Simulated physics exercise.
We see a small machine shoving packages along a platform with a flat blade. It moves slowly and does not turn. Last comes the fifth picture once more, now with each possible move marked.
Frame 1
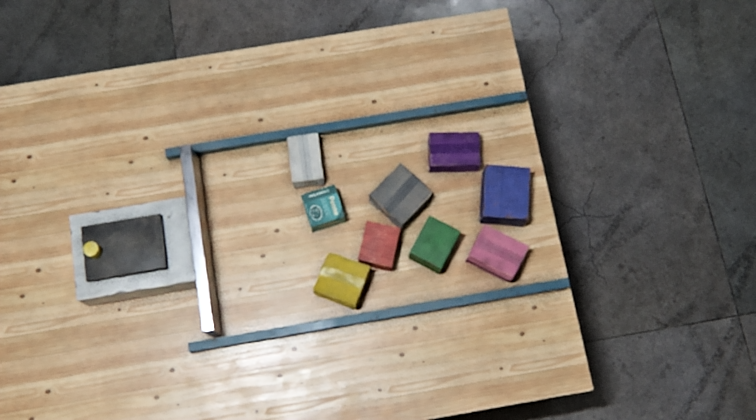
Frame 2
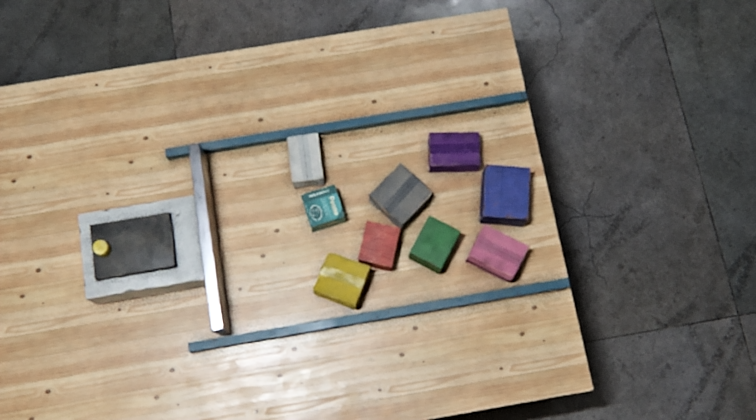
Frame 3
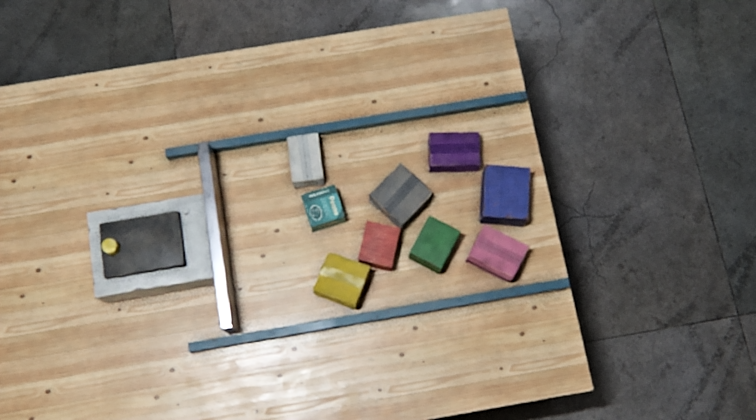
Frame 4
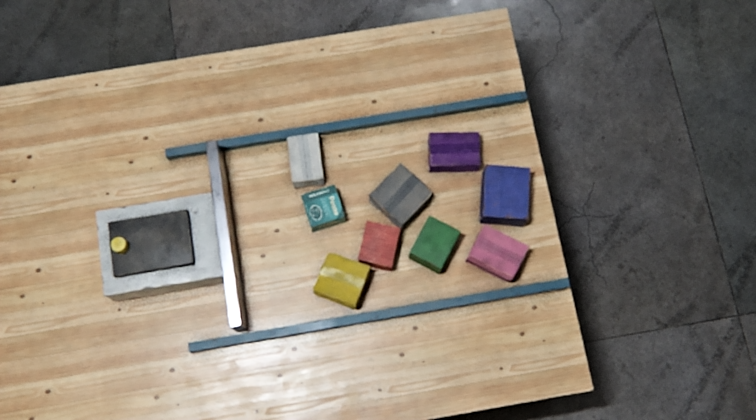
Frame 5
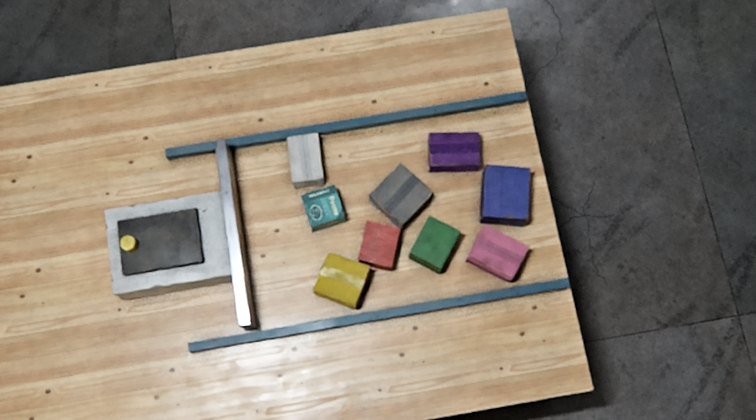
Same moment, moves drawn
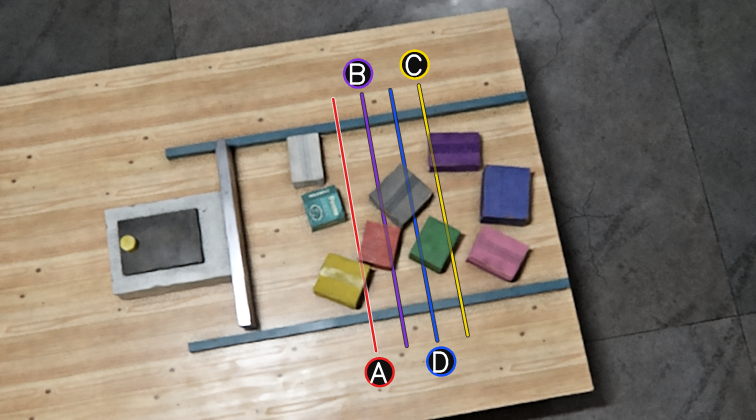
To begin with, a small grey machine with a flat blade sits at the left of a wooden platform, apart from a scatter of colourful boxes between two blue rails. It then creeps slowly rightward without turning, narrowing the gap to the boxes, which all stay still and untouched.
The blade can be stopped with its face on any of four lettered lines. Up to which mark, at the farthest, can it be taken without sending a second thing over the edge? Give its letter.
C.
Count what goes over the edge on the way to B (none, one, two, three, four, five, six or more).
The count is none.
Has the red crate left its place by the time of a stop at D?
Yes.
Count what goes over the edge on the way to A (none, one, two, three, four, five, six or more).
The count is none.
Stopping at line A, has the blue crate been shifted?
No.
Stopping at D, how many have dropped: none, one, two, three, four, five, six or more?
The count is none.
On the copy, A at (354, 221); B at (383, 216); C at (442, 206); D at (413, 211).
On C. First, robot (244, 228); white parcel (321, 158); yellow box (354, 277).
Then, robot (319, 215); pink box (508, 256); purple parcel (462, 142).
Finally, robot (377, 206); pink box (561, 249); blue crate (544, 183); none fallen.
By contrast, A is within the limit but short; B is within the limit but short; D is within the limit but short.
